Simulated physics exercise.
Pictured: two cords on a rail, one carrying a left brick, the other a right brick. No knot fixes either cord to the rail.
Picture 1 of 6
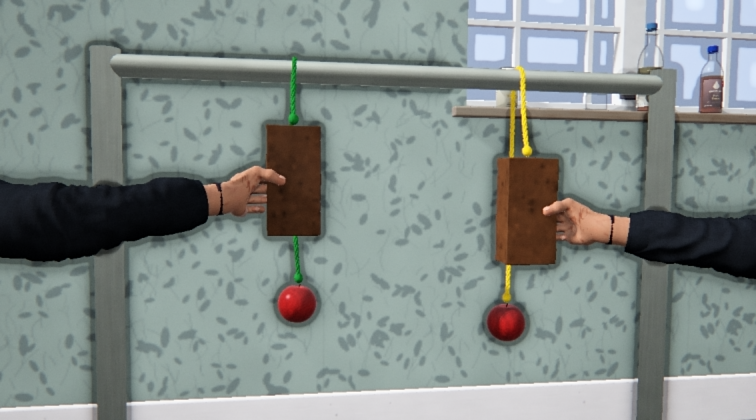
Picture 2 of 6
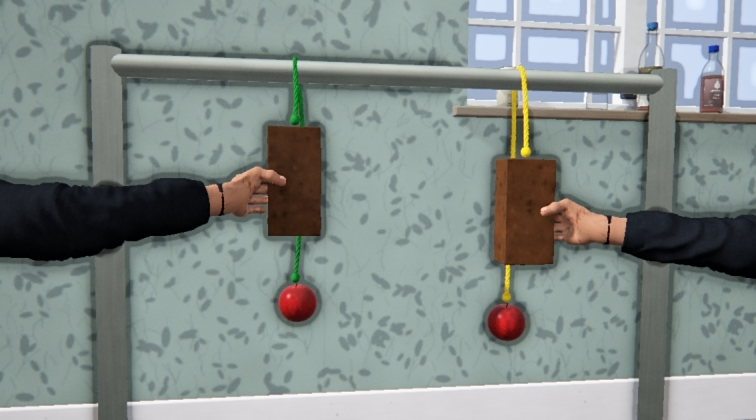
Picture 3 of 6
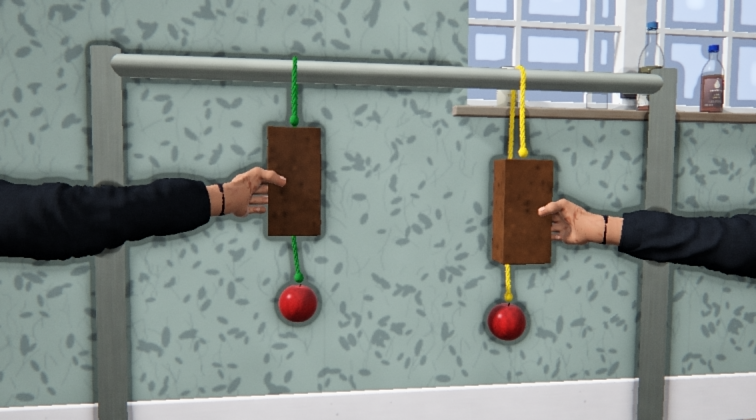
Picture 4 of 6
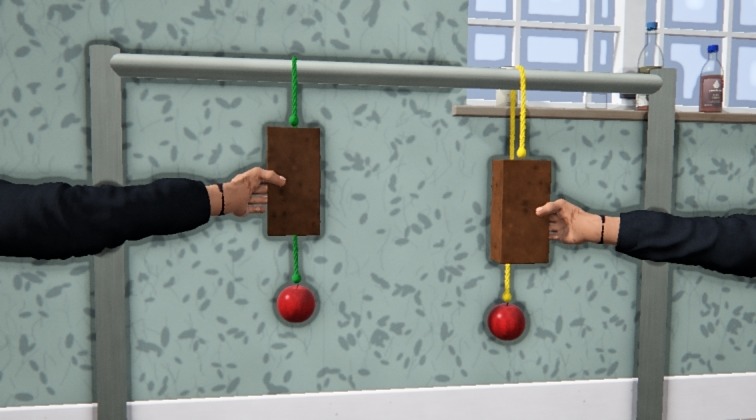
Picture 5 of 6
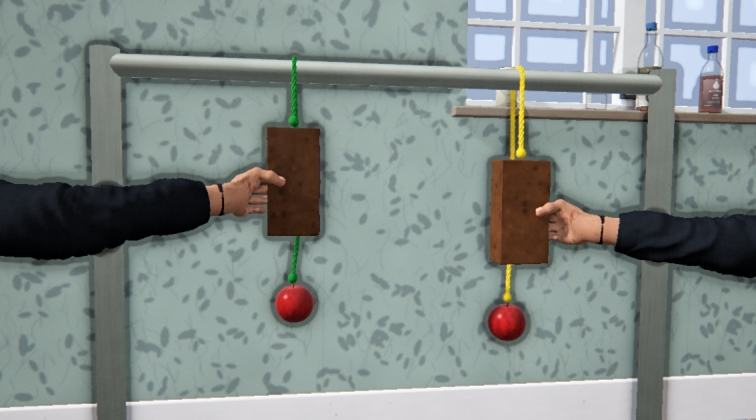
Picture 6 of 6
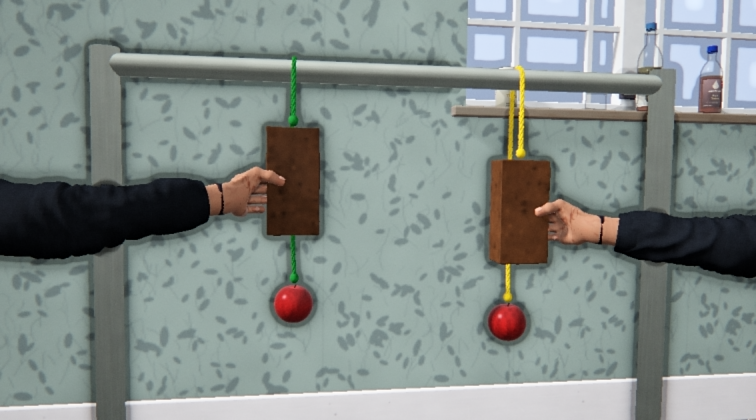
The clip shows two hands touching brown bricks that hang from a rail, one on a green cord and one on a yellow cord, each with a red apple below; the cords shift slightly while everything else stays nearly still.
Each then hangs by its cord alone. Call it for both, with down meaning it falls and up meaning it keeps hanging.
Left brick - down; right brick - down.
Then, 0.32 s past the final frame, left brick dropping near (293, 290); right brick dropping near (516, 301).
Then, 0.66 s past the final frame, left brick on the floor; right brick on the floor.
When it is over, left brick on the floor; right brick on the floor. The left brick pulls its rope through and the right brick runs down to the floor.
